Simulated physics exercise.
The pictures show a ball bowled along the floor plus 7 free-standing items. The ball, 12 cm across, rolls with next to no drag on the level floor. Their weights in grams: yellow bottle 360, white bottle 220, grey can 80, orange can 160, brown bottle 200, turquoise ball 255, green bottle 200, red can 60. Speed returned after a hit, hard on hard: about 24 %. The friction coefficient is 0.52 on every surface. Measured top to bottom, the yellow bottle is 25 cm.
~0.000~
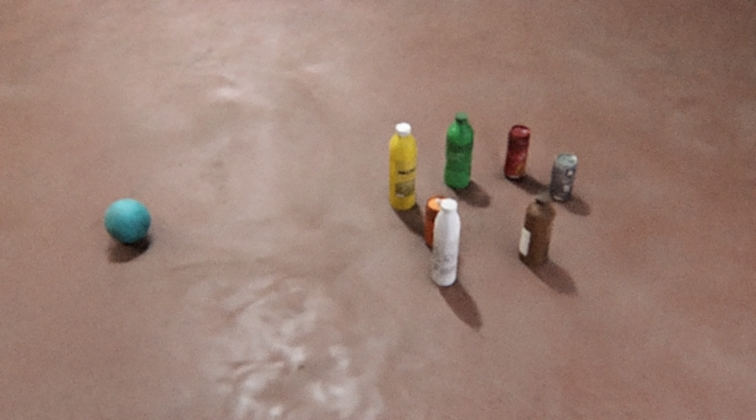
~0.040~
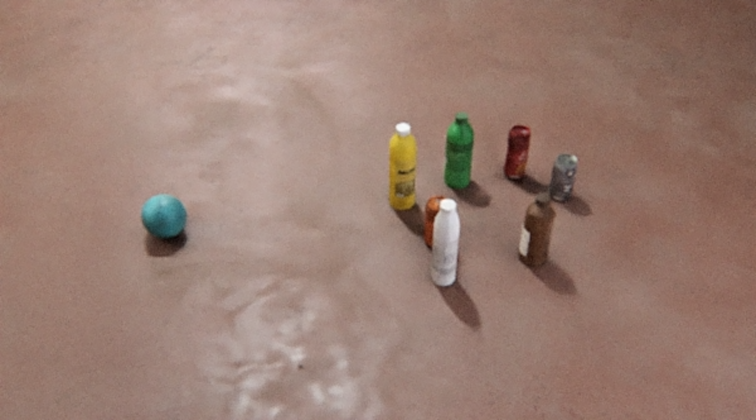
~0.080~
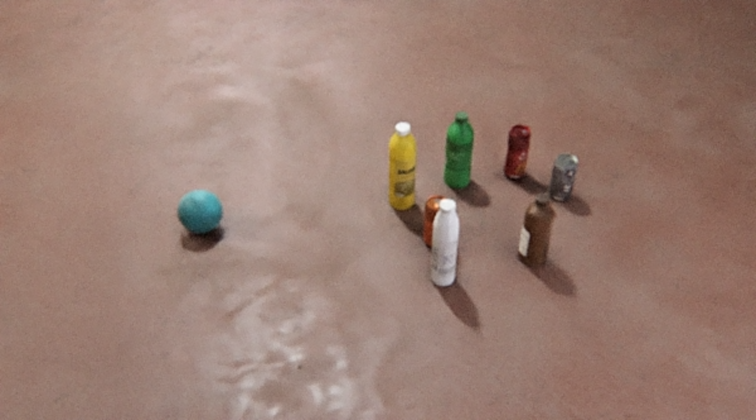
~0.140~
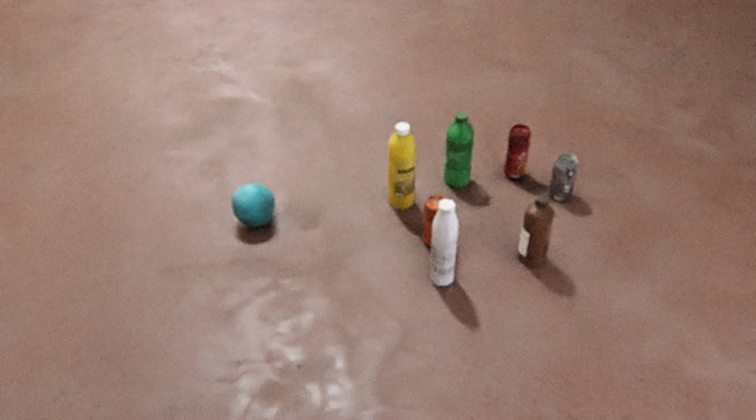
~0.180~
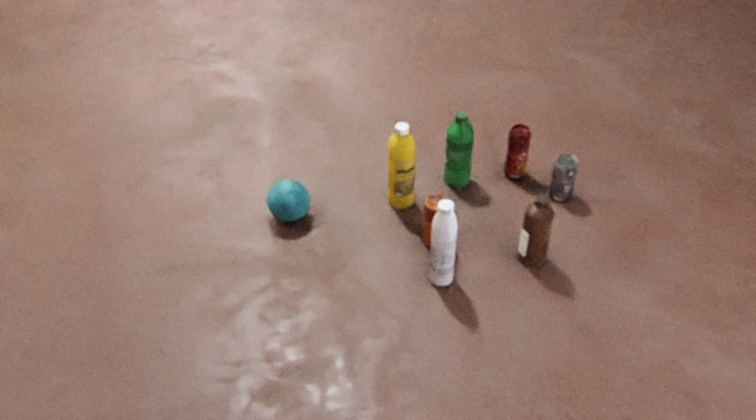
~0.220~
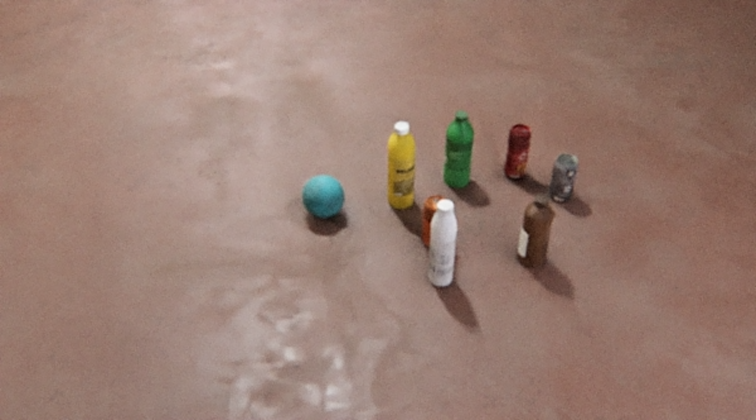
A turquoise ball rolls from left to right across a brownish floor, drawing closer to a standing group of yellow, green, white and brown bottles and red, grey and orange cans, which all stay still.
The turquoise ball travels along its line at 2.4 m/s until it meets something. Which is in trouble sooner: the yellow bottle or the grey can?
The former of the two.
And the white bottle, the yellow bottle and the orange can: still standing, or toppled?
Here's how it ends: The white bottle never goes down, the yellow bottle comes down, and the orange can never goes down.
After 0.62 s, 84 cm rolled; turquoise ball near (443, 204); yellow bottle 32° off upright near (457, 154); green bottle 19° off upright.
After 1.22 s, 115 cm rolled; turquoise ball near (562, 212); yellow bottle on its side near (491, 200); green bottle on its side.
After 2.42 s, 175 cm rolled; yellow bottle on its side near (495, 217); green bottle on its side.
In the end (3.3 s), toppled on the floor, yellow bottle and green bottle; the other 5 under 8 cm from the start. At the end, from the last picture's camera, yellow bottle near (496, 219), grey can near (564, 179). Yellow bottle went at 0.66 s; grey can was never lost.
